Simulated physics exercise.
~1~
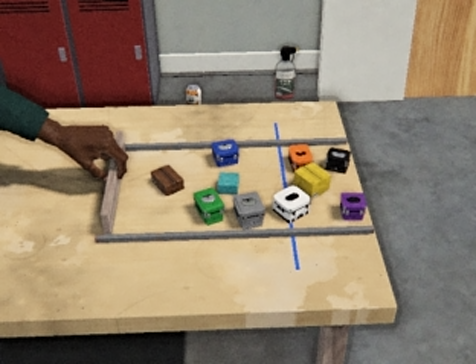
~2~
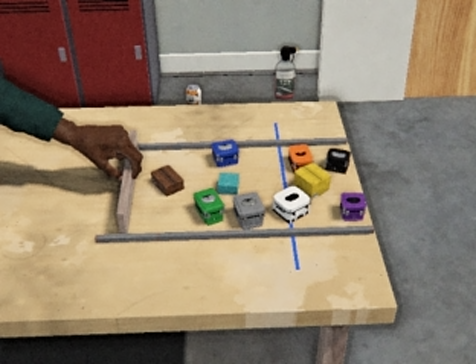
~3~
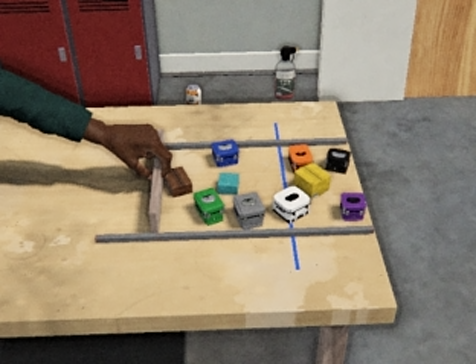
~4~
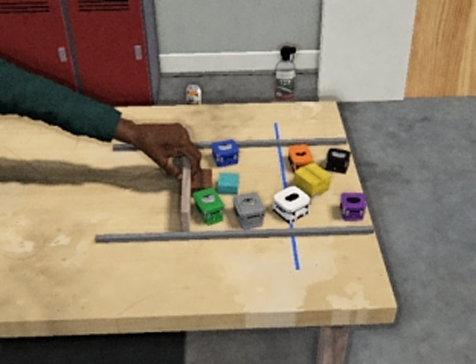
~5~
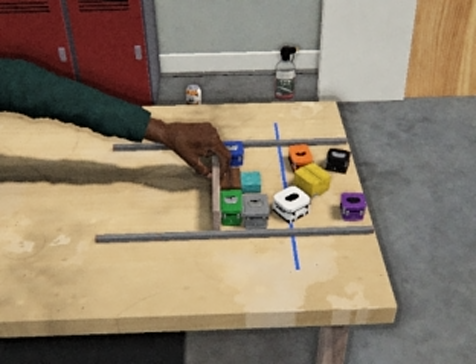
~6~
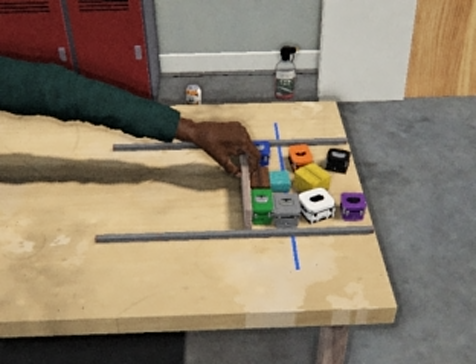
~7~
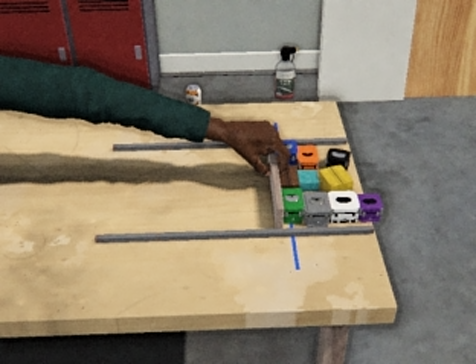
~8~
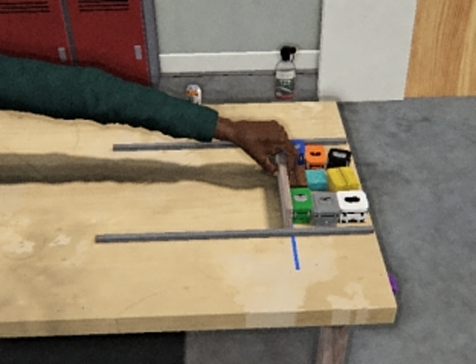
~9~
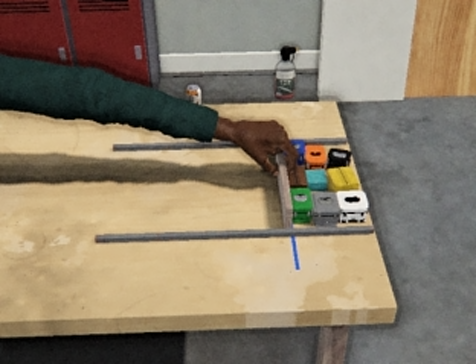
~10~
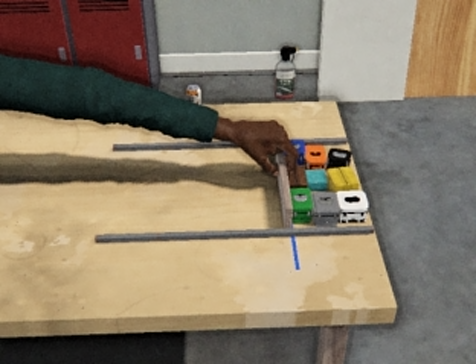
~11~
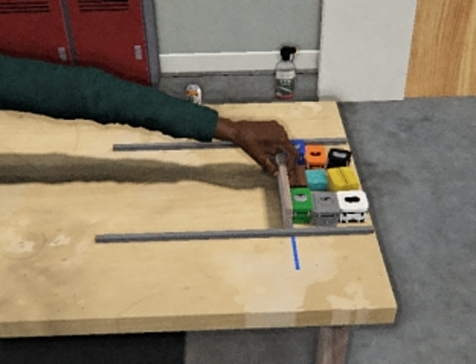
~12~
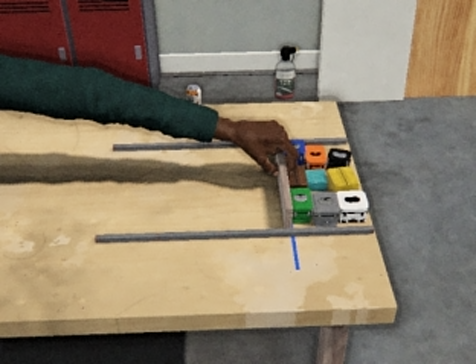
A hand slides a board right, bunching colorful blocks until the purple one falls off the table.
